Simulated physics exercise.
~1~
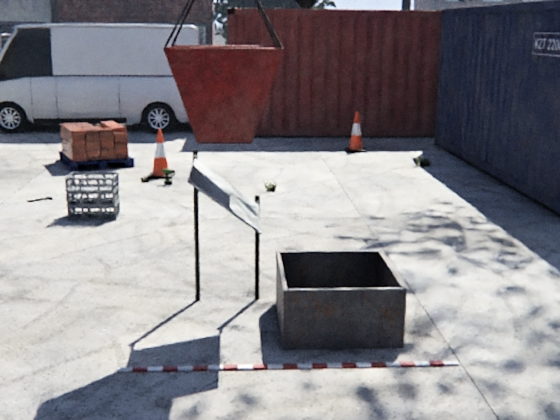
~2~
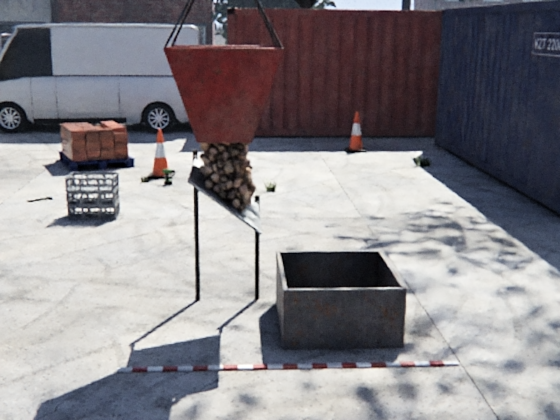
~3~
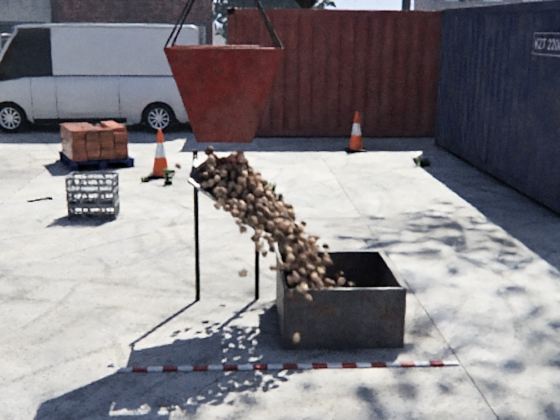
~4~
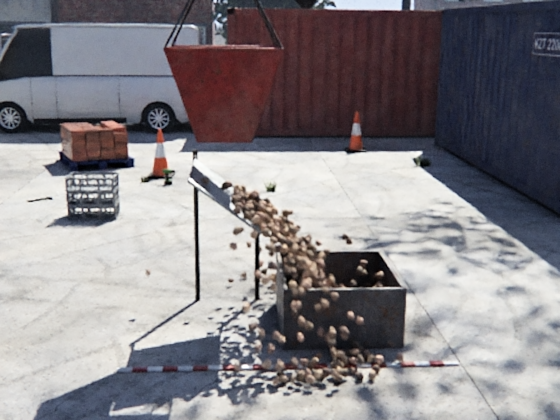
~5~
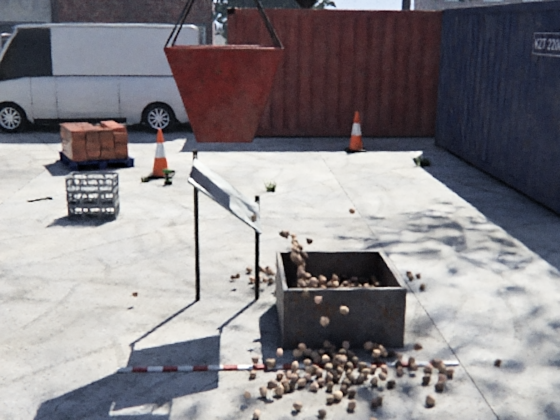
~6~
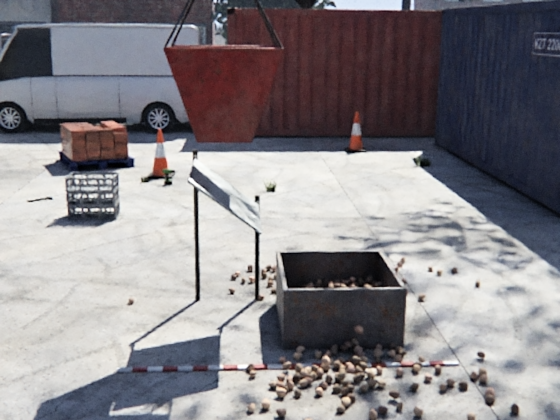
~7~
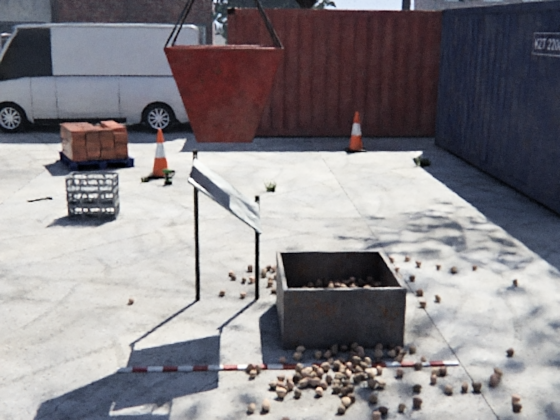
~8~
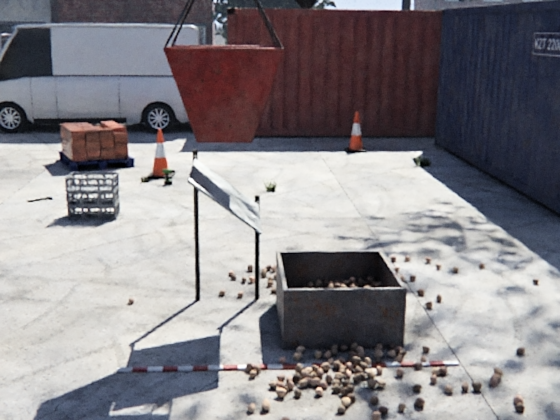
In a sunlit concrete yard, seen from slightly above by a still camera, a red skip hangs over a tilted steel slide on thin legs, with an open grey bin below to the right. Behind are a white van, a stack of bricks, two orange cones, and red and blue containers, while a striped staff lies in front. Round brownish stones drop from the skip onto the slide and pour down rightward. Many land in the bin, while others spill over its front and scatter across the ground. The stones settle, most in the bin, the rest strewn around it, some farther right.
